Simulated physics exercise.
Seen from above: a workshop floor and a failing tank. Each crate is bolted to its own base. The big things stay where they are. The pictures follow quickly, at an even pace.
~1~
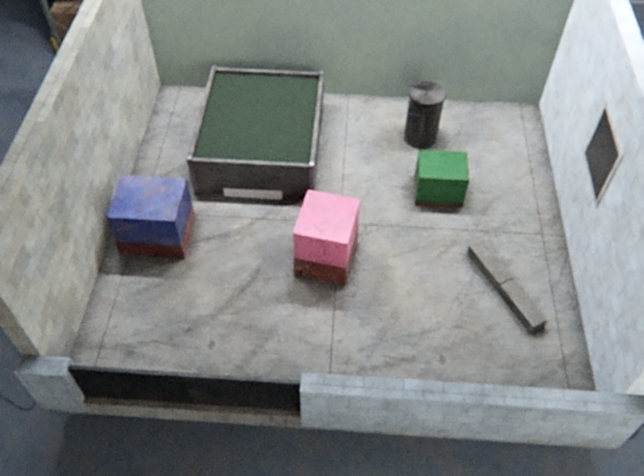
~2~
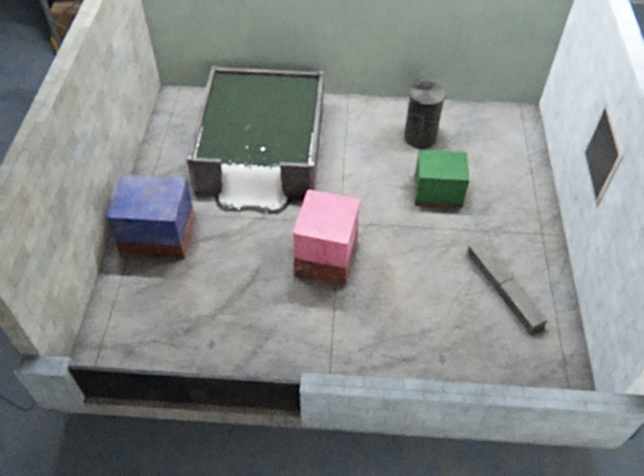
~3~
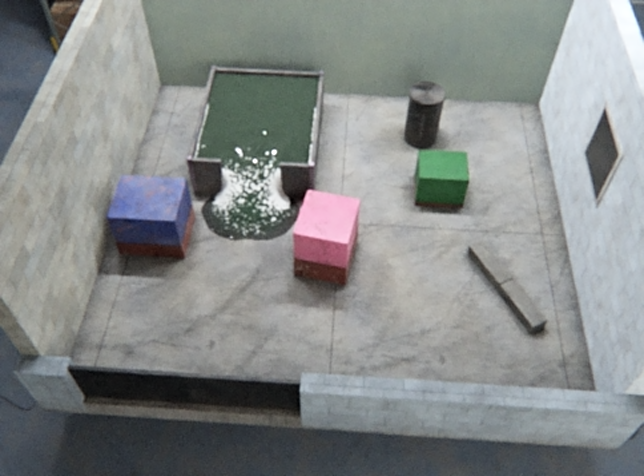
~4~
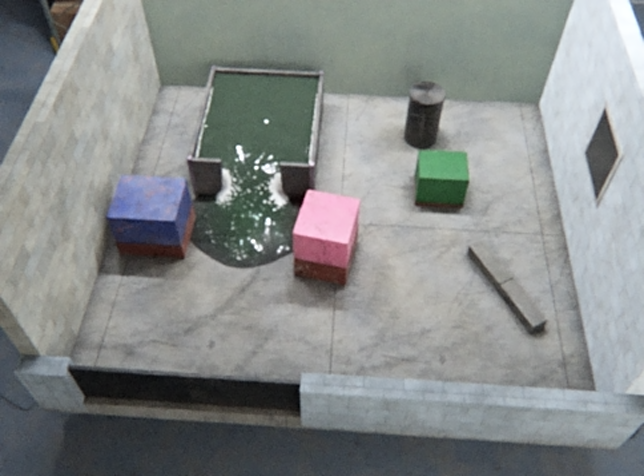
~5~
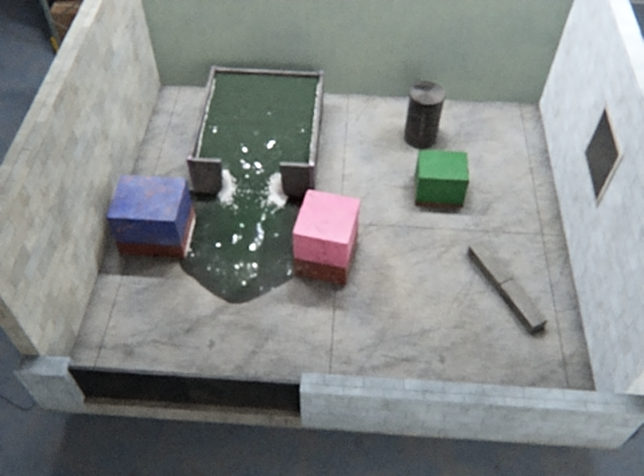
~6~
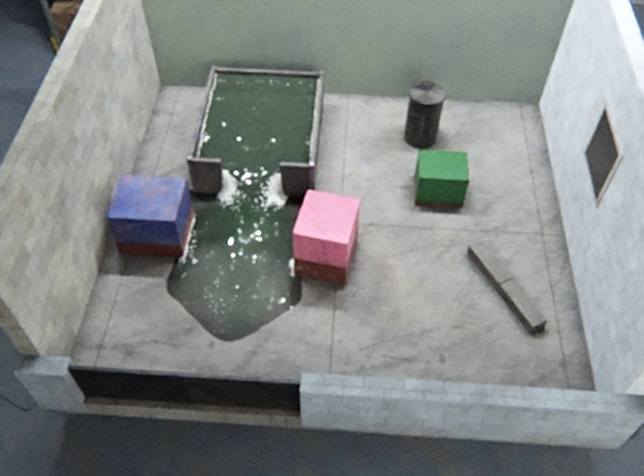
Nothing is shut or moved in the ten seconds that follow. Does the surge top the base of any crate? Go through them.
One by one: The green crate is wetted; the pink crate escapes dry; the blue crate escapes dry.
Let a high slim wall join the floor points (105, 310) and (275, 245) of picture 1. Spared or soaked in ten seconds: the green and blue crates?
Then: The green one is wetted; the blue one is topped.
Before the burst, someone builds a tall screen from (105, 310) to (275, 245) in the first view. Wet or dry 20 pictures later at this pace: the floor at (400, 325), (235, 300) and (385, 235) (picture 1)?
As listed: Dry, wet, flooded.
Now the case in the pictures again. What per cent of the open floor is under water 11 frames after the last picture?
I make it 30 per cent.
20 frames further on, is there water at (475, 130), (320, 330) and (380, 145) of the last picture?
In turn: No water, under water, clear.
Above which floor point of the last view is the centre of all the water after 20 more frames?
At about (250, 238).
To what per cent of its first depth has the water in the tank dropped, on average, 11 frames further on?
Some 58 per cent.
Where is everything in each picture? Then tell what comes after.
The tank at (260, 118) is whole and still, in the first picture.
Water pours out at (253, 182) and has run to (221, 202), in the second picture.
Water pours out at (253, 184) and has run to (219, 230), in the third picture.
Water pours out at (253, 184) and has run to (225, 260), in the fourth picture.
The front is at (227, 296), out from the gap at (253, 183), in the fifth picture.
Water pours out at (253, 183) and has run to (225, 334), in the sixth picture.
A moment on, water covers 25 % of the floor; the green crate not reached, the pink crate water round its plinth, the blue crate water round its plinth.
Next, water covers 30 % of the floor; the green crate water round its plinth, the pink crate water round its plinth, the blue crate water round its plinth.
Then, water covers 45 % of the floor; the green crate water round its plinth, the pink crate water round its plinth, the blue crate water round its plinth.
Later, water covers 70 % of the floor; the green crate water round its plinth, the pink crate water round its plinth, the blue crate water round its plinth.
In the end, water covers 95 % of the floor; the green crate was topped, the pink crate stayed above the water, the blue crate stayed above the water.
